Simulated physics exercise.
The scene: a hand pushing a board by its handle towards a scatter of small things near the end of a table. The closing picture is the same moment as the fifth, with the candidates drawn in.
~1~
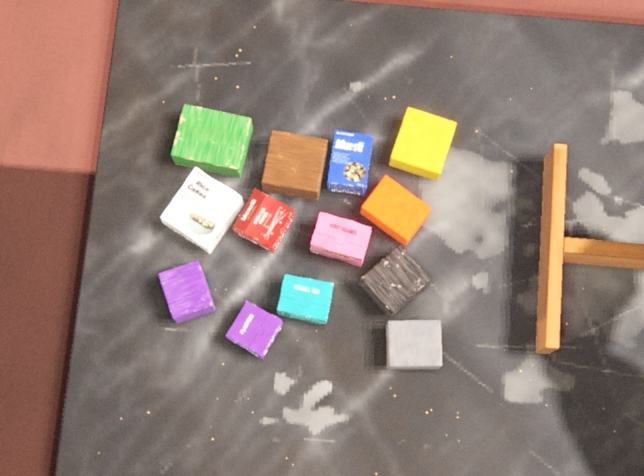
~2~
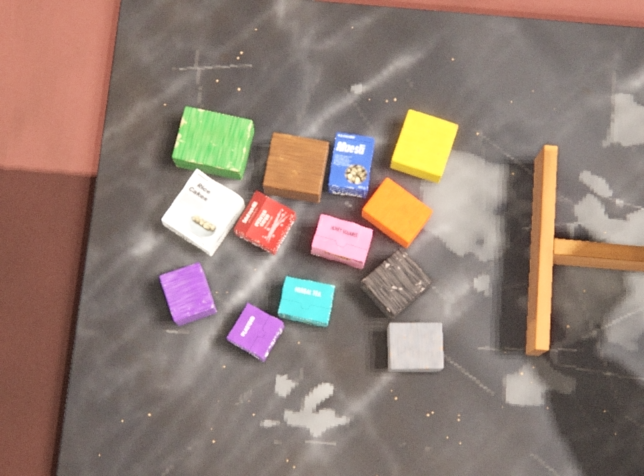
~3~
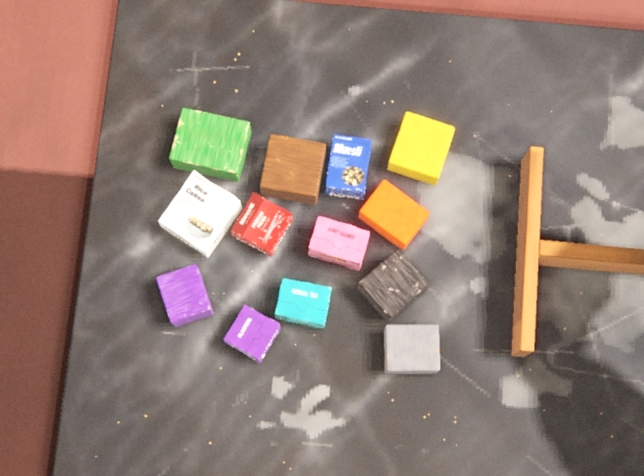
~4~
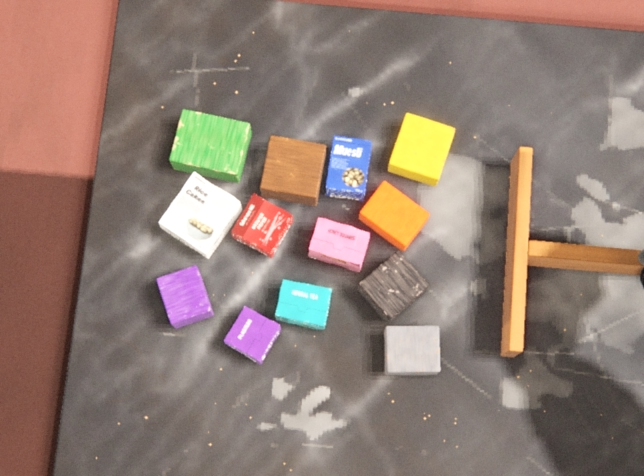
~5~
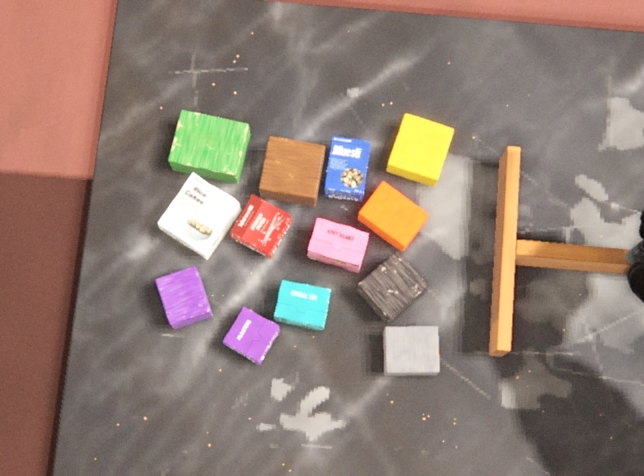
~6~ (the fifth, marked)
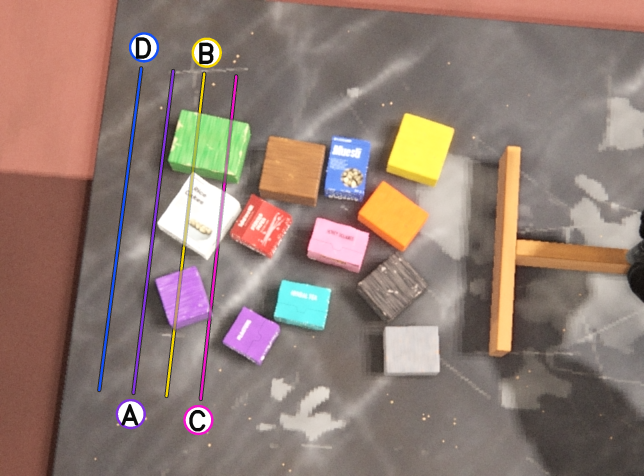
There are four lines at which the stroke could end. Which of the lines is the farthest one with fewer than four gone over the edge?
C is the last line within the limit.
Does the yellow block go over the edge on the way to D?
No.
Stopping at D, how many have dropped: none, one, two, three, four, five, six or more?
By then, six or more.
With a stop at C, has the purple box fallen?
No.
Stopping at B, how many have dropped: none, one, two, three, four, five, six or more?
In all, four.
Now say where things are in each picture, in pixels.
In the first picture, blue packet (350, 163); green block (212, 141); pink packet (341, 239).
In the second picture, board (547, 245); yellow block (424, 147).
In the third picture, board (532, 247); purple box (253, 334).
In the fourth picture, board (521, 247); purple block (185, 298).
In the fifth picture, board (509, 246); orange block (392, 216); black block (392, 288); grey block (411, 351).
On the marked copy, A at (154, 227); B at (186, 230); C at (219, 232); D at (121, 224).
With C. Early on, board (405, 237); grey block (363, 354); yellow block (377, 148).
Further on, board (302, 228); green block (117, 139); white packet (125, 208).
At the end, board (222, 222); green block over the edge; white packet over the edge; two fallen.
As for the rest, A drops six; B drops four; D drops six.
